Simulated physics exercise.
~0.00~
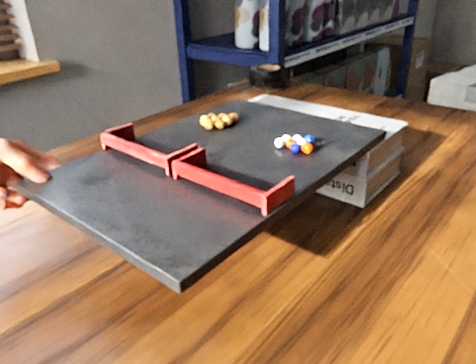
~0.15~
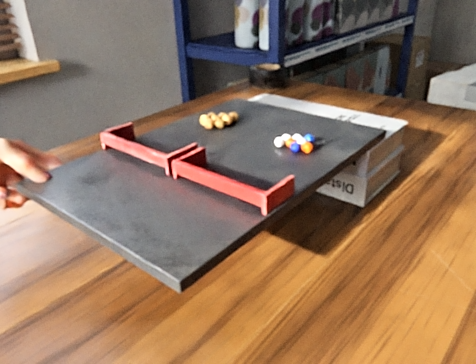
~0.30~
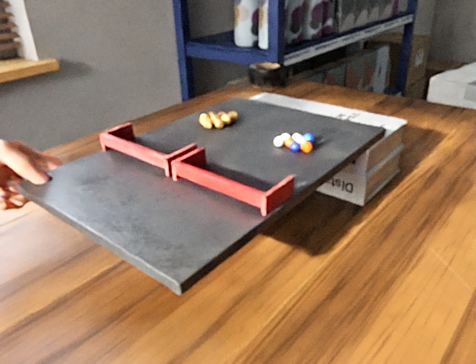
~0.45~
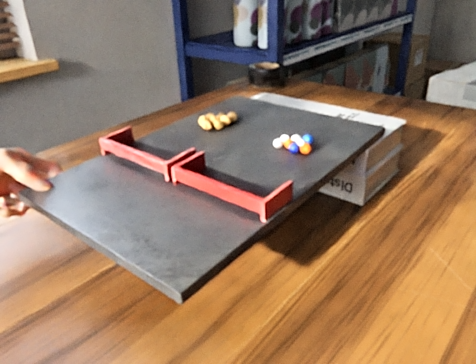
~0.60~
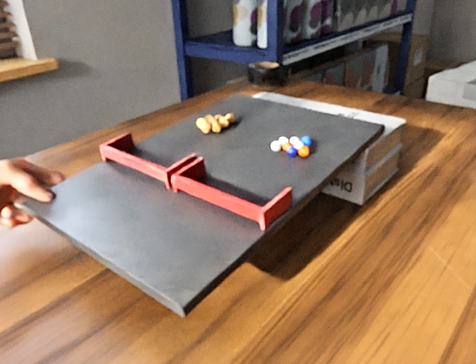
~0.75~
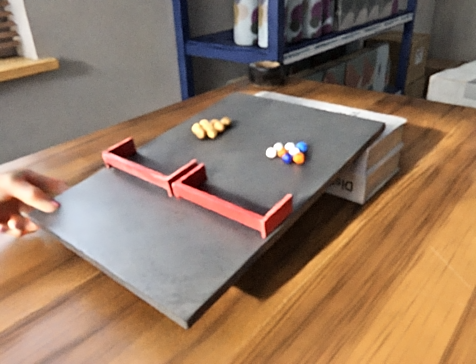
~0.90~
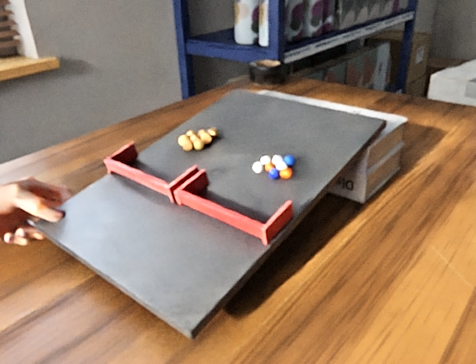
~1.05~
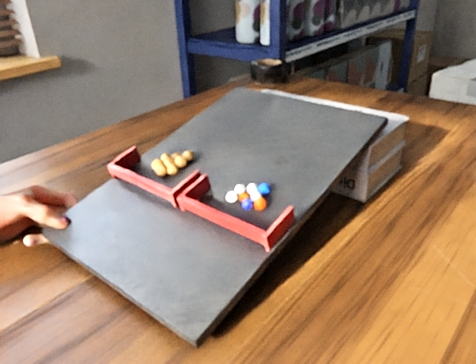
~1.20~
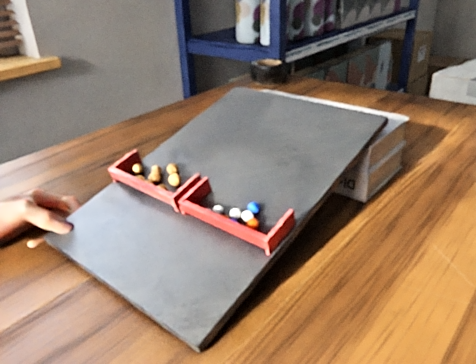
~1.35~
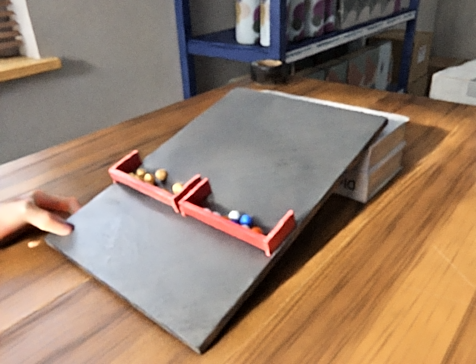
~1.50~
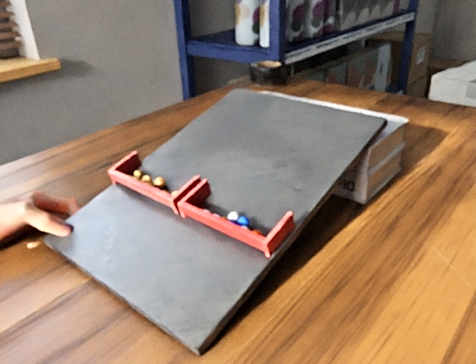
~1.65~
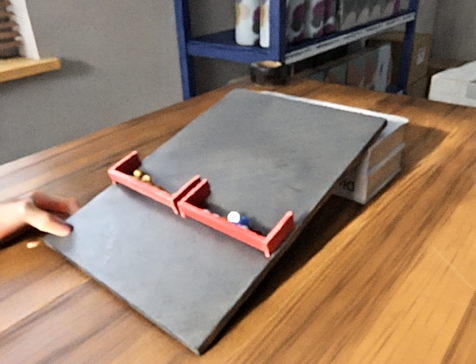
Dark board with two red barriers tilting as a hand lowers one end, two clusters of small balls rolling down and stopping behind them.
